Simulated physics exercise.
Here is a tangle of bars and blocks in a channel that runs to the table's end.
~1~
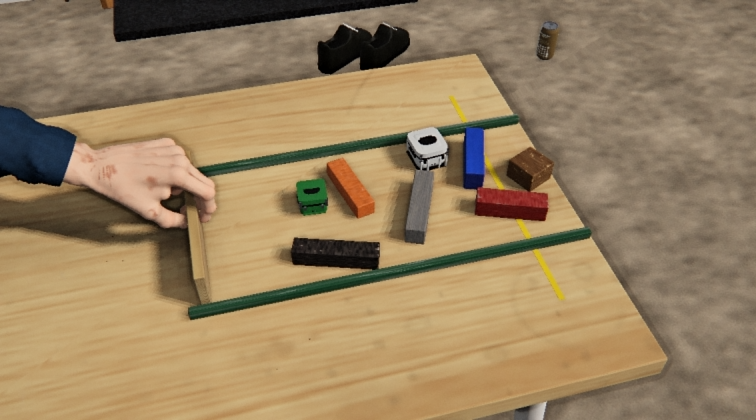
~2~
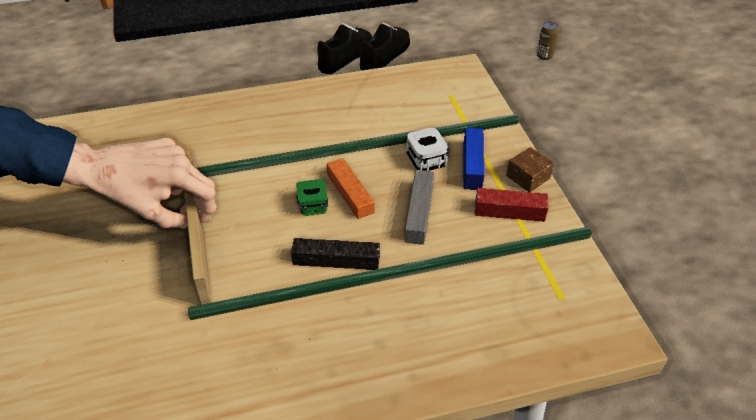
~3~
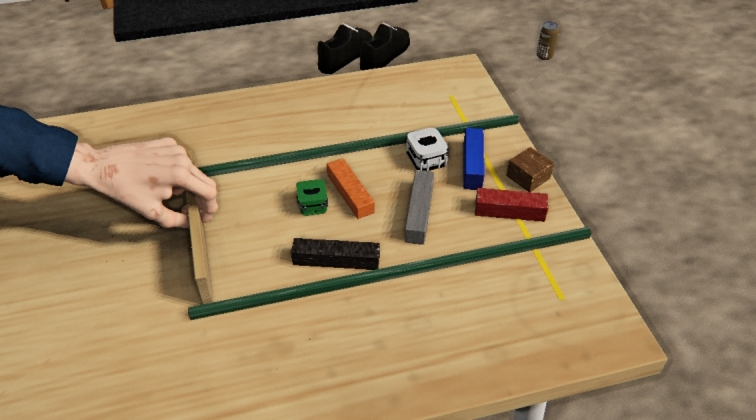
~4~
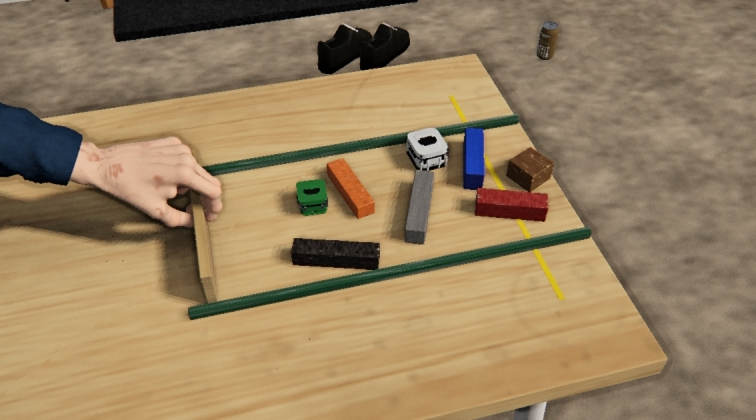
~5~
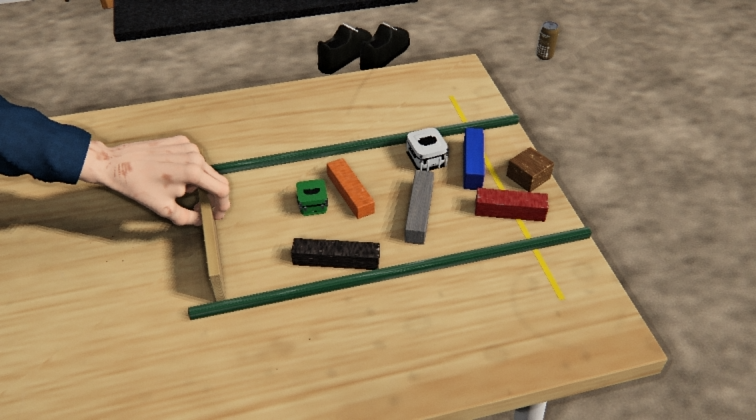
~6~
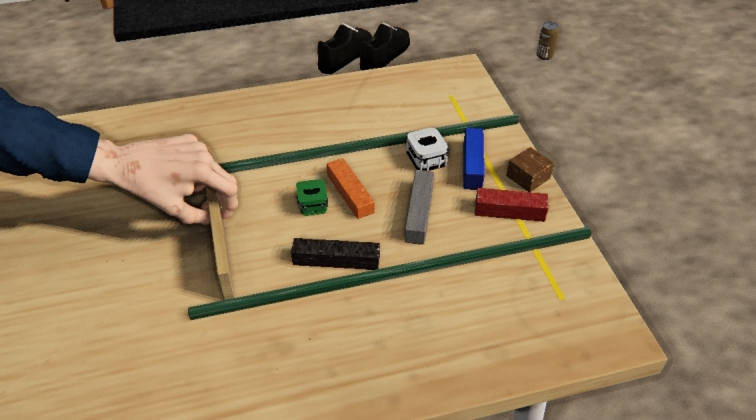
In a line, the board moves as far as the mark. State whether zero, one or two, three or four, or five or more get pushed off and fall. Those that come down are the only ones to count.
Result: Three or four pushed off and fallen.
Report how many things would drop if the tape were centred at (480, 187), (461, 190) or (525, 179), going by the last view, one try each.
Respectively 3, 1 and 7.
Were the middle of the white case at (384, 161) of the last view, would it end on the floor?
I reckon the white case drops away.
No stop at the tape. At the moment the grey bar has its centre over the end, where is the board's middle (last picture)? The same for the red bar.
Around (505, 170) first and around (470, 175) second.
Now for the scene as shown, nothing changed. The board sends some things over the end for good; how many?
Total count: 4.
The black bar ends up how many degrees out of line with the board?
It is near 65° out of line.
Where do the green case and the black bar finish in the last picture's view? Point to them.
Same order as the question: First (505, 162), second (562, 214).
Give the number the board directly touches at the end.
2.
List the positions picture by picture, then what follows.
The first picture shows brown block (530, 169); red bar (511, 205); blue stick (474, 158); board (195, 224); tape (499, 183).
The second picture shows red bar (511, 205); orange bar (350, 188).
The third picture shows blue stick (474, 158); green case (312, 199).
The fourth picture shows brown block (530, 169); black bar (336, 254).
The fifth picture shows red bar (511, 205); white case (427, 150).
The sixth picture shows brown block (530, 169); red bar (511, 205); blue stick (474, 158); board (217, 220); tape (499, 183).
A little later, none off yet; brown block at rest near (530, 169); red bar at rest near (511, 205); blue stick at rest near (474, 158).
When it is over, the number that fall off is three or four; down, white case, blue stick, red bar and brown block.
